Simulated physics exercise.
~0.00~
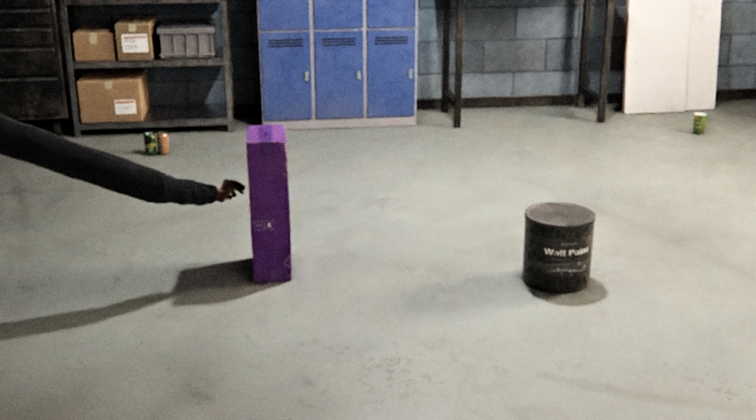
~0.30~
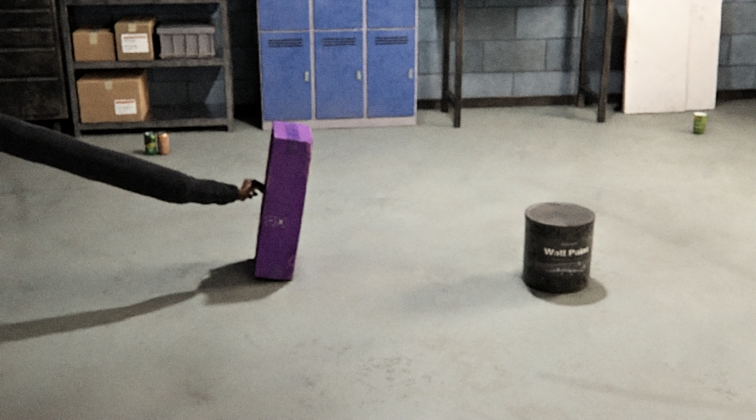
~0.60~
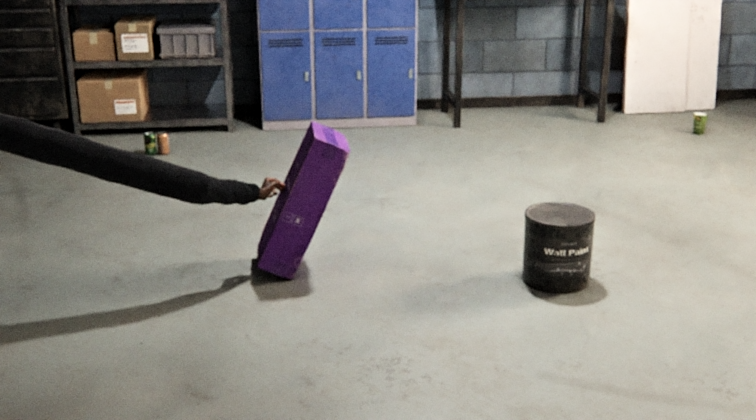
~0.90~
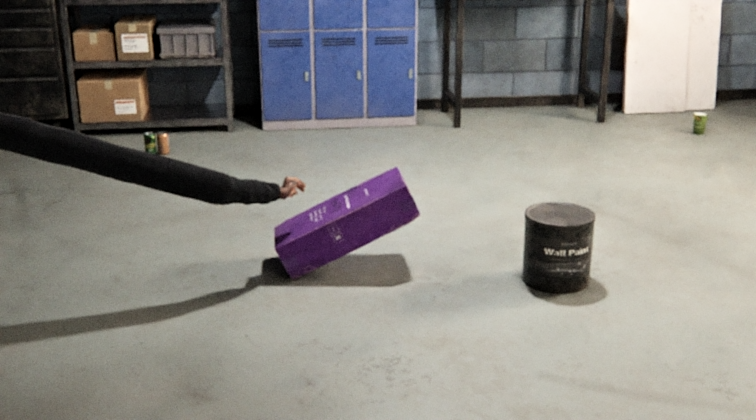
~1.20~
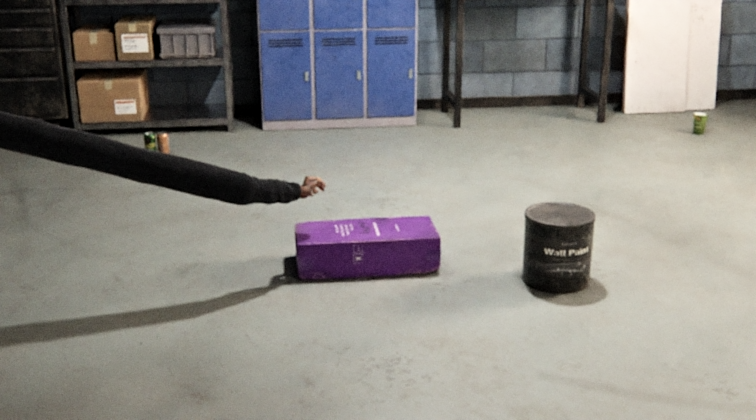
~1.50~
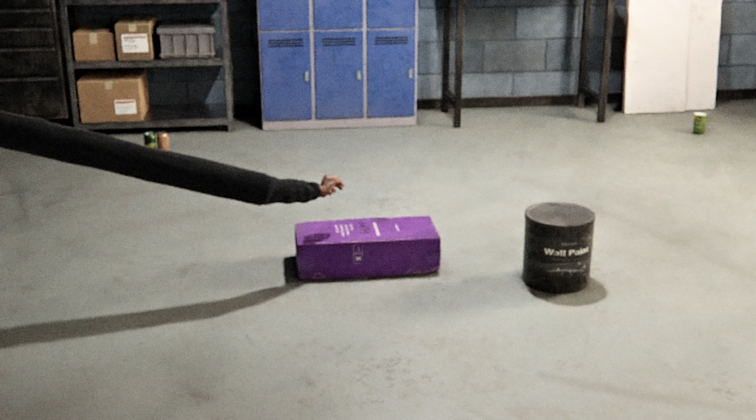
A dark-sleeved arm reached in from the left and pushed a tall purple box, which tipped to the right and toppled onto its side on the floor, stopping short of a black pail that stayed where it was.
